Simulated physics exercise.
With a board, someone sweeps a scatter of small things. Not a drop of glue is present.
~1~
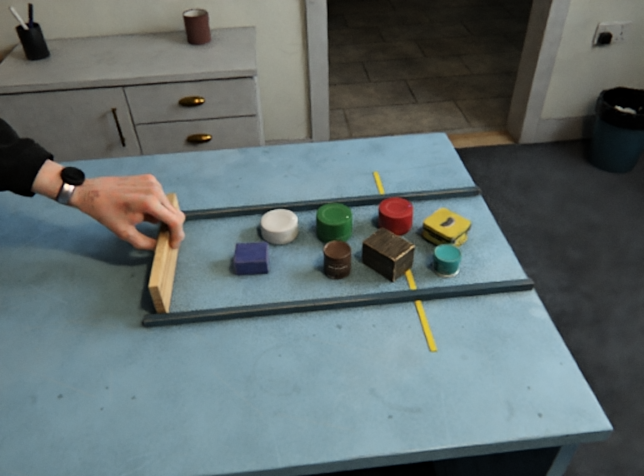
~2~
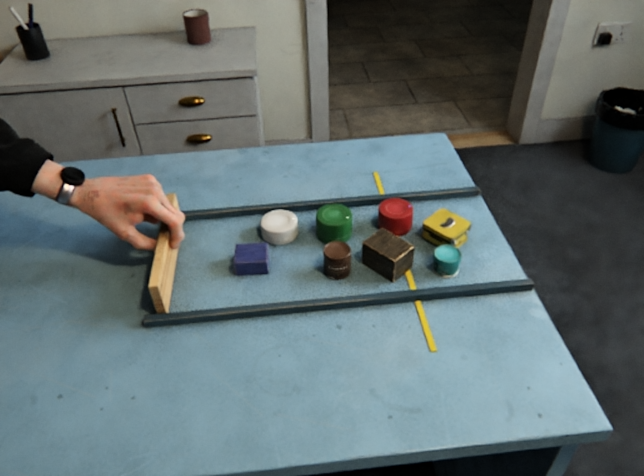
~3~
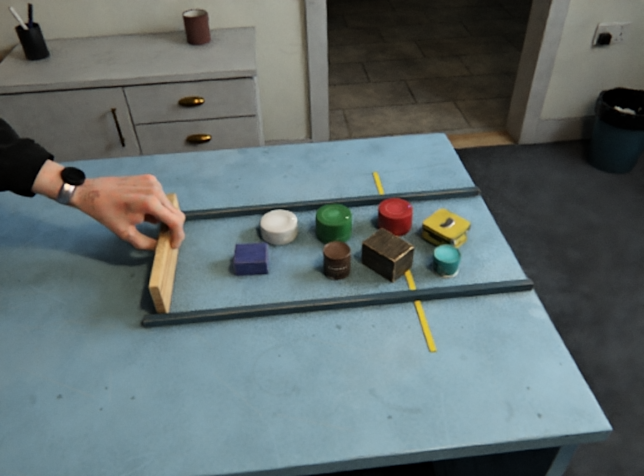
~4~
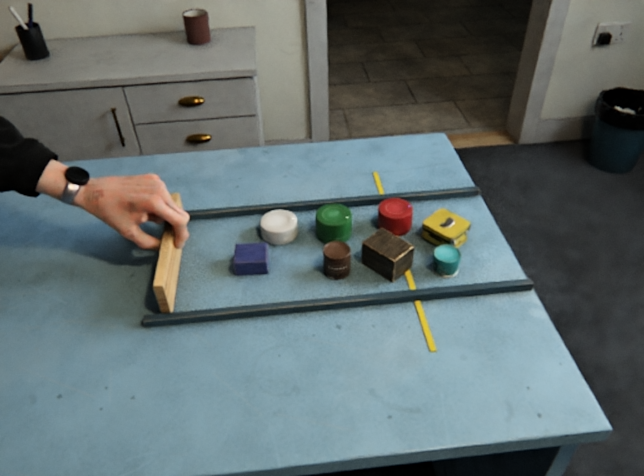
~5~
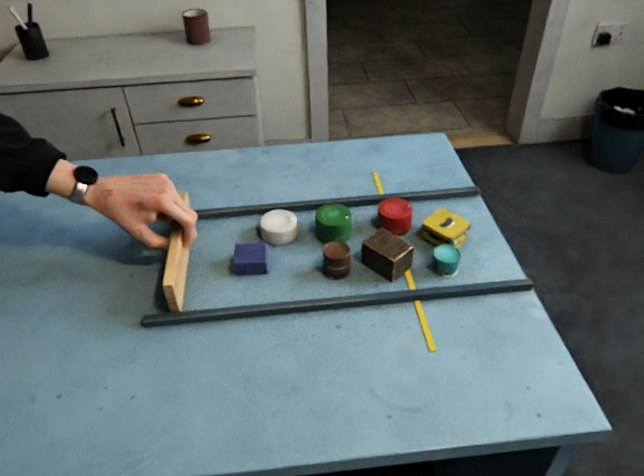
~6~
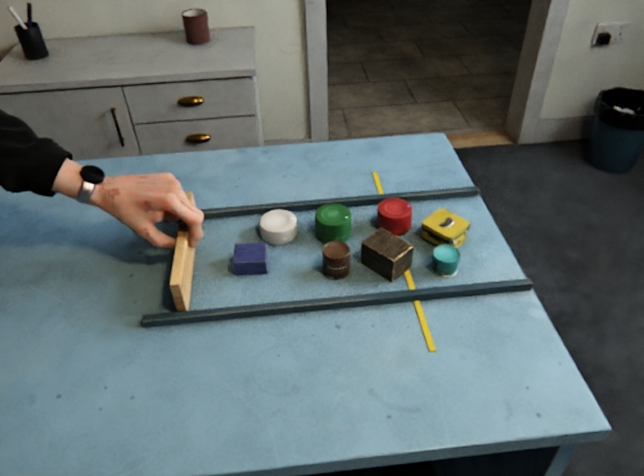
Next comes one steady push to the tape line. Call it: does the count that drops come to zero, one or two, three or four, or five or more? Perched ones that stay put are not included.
It comes to zero.
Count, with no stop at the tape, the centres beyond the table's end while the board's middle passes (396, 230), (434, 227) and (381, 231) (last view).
Respectively 0, 1 and 0.
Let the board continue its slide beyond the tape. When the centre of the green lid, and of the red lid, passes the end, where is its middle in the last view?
(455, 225) and (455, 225), roughly.
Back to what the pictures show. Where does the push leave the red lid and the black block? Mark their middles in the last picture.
Looks like one lands around (446, 207), and the other around (449, 259).
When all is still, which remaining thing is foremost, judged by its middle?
The yellow case.
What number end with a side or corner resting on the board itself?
Count: 3.
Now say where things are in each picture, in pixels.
Yellow case (446, 230); turquoise tin (447, 261); red lid (395, 217); board (167, 250); tape (399, 245), in the first frame.
Turquoise tin (447, 261); black block (388, 255), in the second frame.
Red lid (395, 217); board (168, 250), in the third frame.
Yellow case (445, 231); blue block (252, 259), in the fourth frame.
Turquoise tin (446, 261); green lid (334, 224), in the fifth frame.
Yellow case (445, 231); turquoise tin (446, 261); red lid (394, 217); board (186, 248); tape (398, 245), in the sixth frame.
Soon after, none off yet; yellow case at rest near (445, 231); turquoise tin at rest near (446, 261); red lid at rest near (394, 217).
After that, none off yet; yellow case at rest near (447, 231); turquoise tin at rest near (446, 261); red lid displaced about its own width near (418, 215).
In the end, the number that fall off is zero.
